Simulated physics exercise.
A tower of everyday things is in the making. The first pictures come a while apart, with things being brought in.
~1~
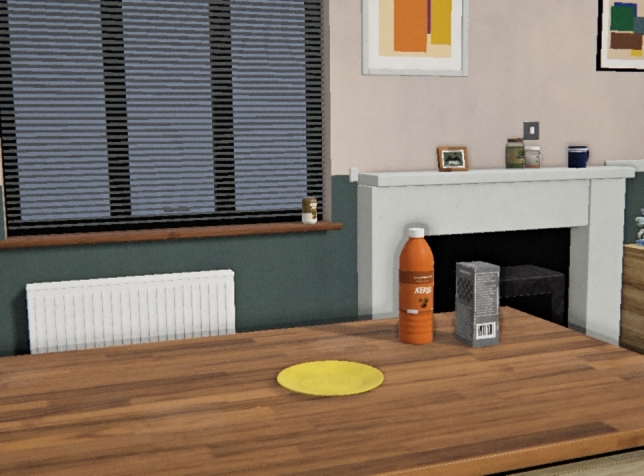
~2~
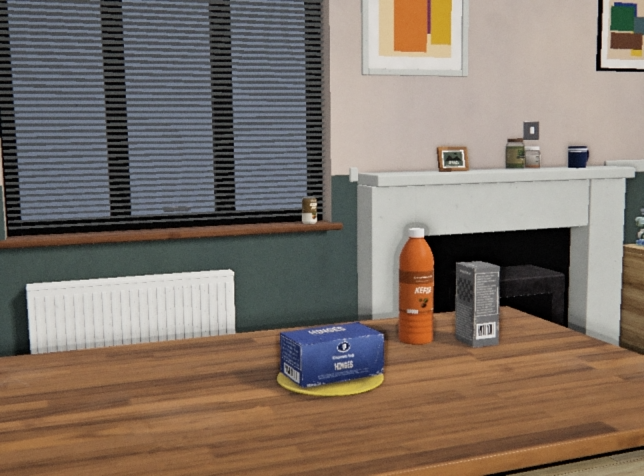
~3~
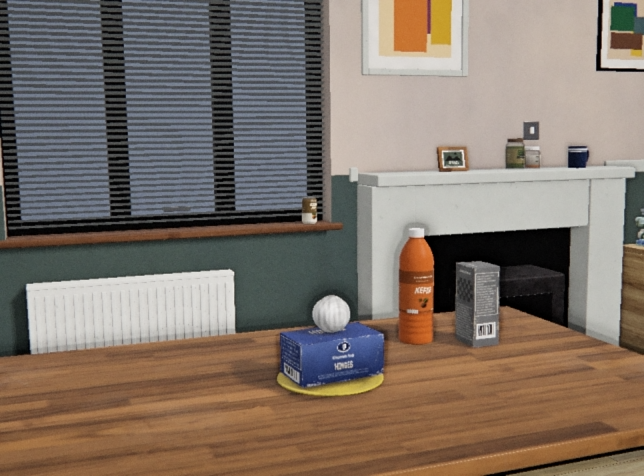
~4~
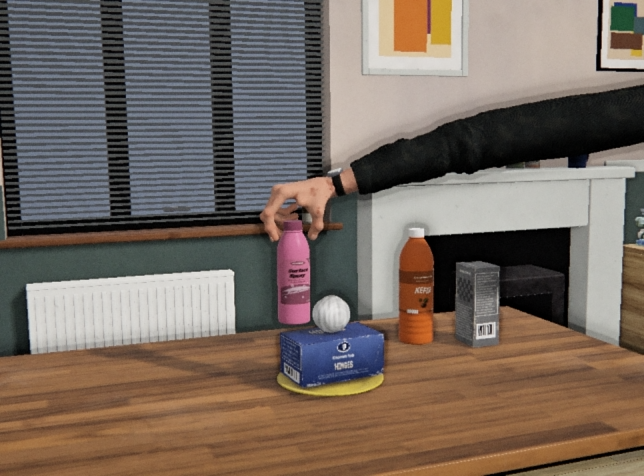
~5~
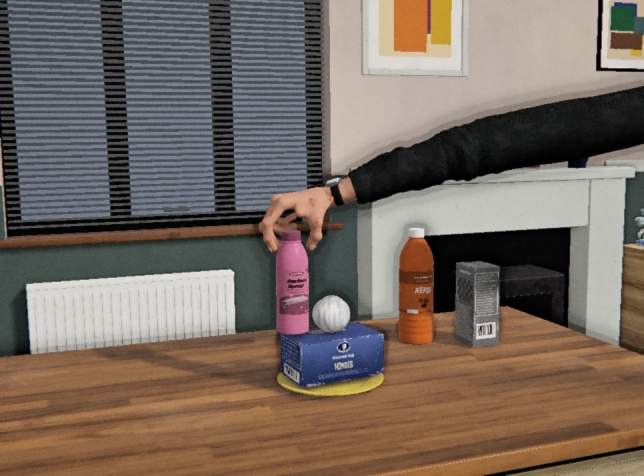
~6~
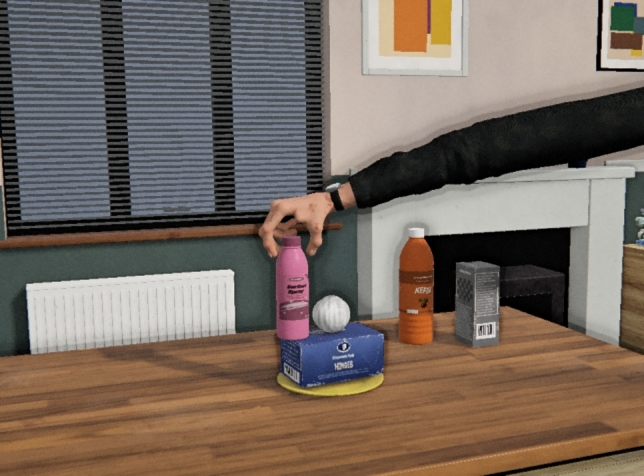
The clip opens on a wooden table with a yellow disc, an orange bottle and a grey carton. A blue box appears on the disc, then a white ball on top of the box. A hand reaches in from the right and lowers a pink bottle beside the ball, still gripping its top.
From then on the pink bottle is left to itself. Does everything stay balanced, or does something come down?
It all stays balanced.
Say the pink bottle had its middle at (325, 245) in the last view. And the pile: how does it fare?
Then it comes apart.
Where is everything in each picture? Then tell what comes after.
In the first frame, the last thing is not in view yet; grey carton (477, 304).
In the second frame, the last thing is not in view yet.
In the third frame, the last thing is not in view yet; orange bottle (416, 285).
In the fourth frame, on its way; pink bottle (293, 271); blue box (332, 353).
In the fifth frame, on its way; pink bottle (292, 282).
In the sixth frame, set down, still held; pink bottle (292, 287); grey carton (477, 304).
Then, 1.00 s after the last picture, nothing has stirred.
Then, 2.10 s after the last picture, pink bottle resting near (292, 287).
At rest, all 6 in place. Seen from the same camera at the end, pink bottle near (292, 287). The pile holds.
